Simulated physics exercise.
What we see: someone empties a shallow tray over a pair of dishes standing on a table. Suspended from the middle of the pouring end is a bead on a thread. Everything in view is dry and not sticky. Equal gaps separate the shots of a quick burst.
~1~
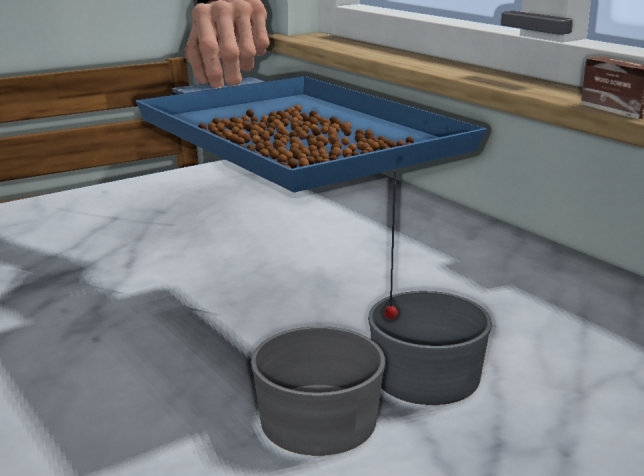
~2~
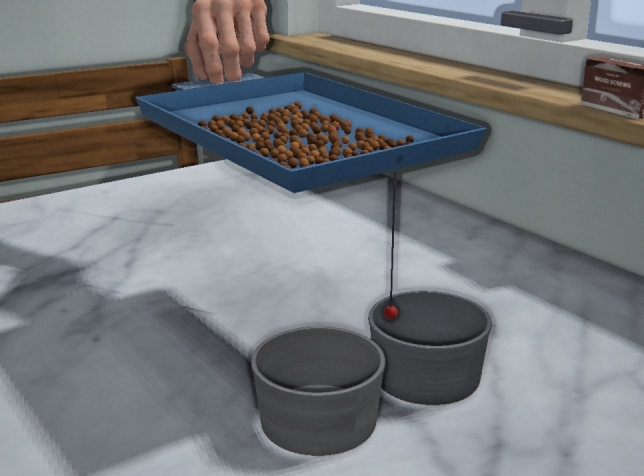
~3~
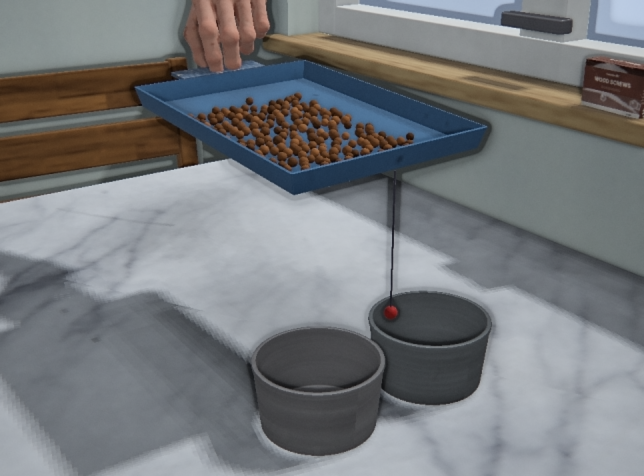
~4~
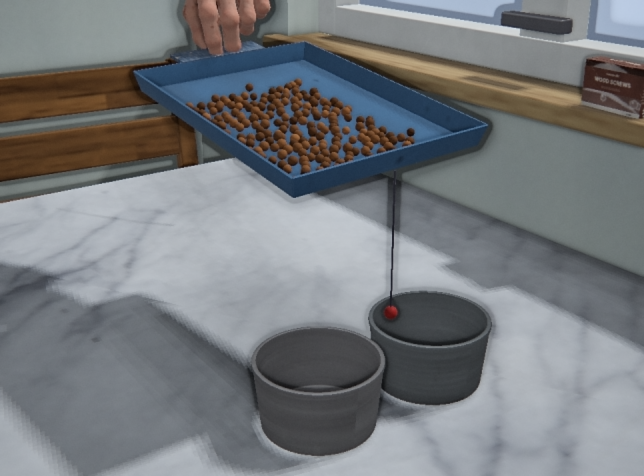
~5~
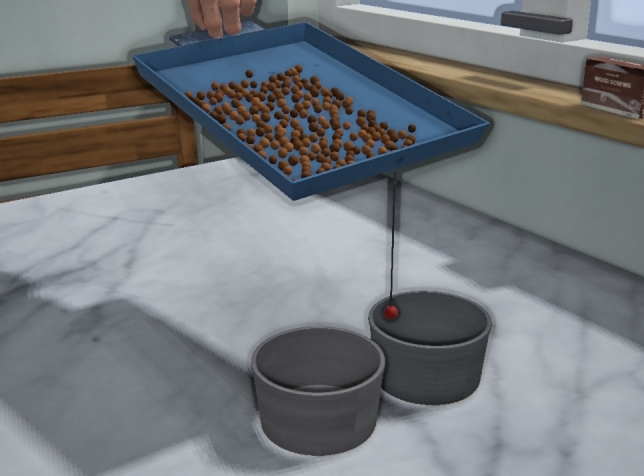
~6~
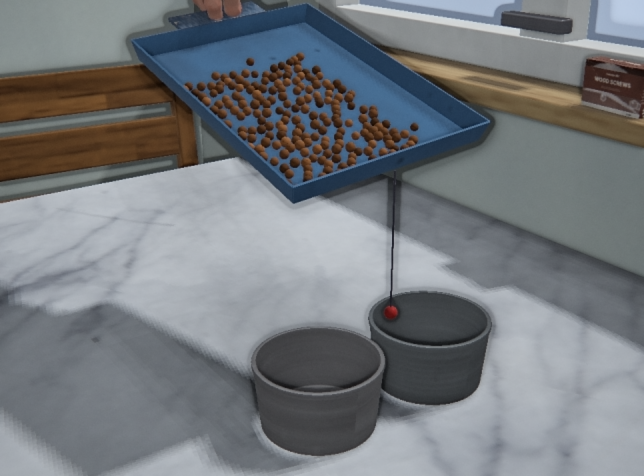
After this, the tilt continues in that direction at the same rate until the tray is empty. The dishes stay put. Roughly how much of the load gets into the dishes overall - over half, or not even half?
Most likely the spill will be the lesser part.
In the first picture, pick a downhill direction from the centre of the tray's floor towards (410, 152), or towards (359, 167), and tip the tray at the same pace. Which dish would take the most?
One gives the rightmost dish and two gives the leftmost dish.
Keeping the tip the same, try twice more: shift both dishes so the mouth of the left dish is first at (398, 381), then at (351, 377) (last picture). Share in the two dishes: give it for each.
It would be near 40 per cent first and near 90 per cent second.
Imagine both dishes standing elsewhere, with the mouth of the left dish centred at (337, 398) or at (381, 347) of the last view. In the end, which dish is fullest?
For the two places in order: The leftward one, the leftward one.
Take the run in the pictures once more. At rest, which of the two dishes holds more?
That would be the left of the two, then.
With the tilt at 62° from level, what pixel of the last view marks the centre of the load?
Near (322, 150).
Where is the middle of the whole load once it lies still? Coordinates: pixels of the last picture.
Near (317, 418), more or less.
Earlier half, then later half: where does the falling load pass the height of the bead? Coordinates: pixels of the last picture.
I'd put it at roughly (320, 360), and after that at roughly (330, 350).
Just after the last frame, tray tipped steeply; almost all on the tray; just a few in the left dish; just a few outside both; about a tenth in the air.
A moment on, tray tipped past a quarter turn; just a few on the tray; roughly two thirds in the left dish; roughly a quarter outside both; about a tenth in the air.
Further on, tray tipped past a quarter turn; the larger part in the left dish; roughly a quarter outside both.
When it is over, tray tipped past a quarter turn; the larger part in the left dish; not one in the right dish; roughly a quarter outside both.
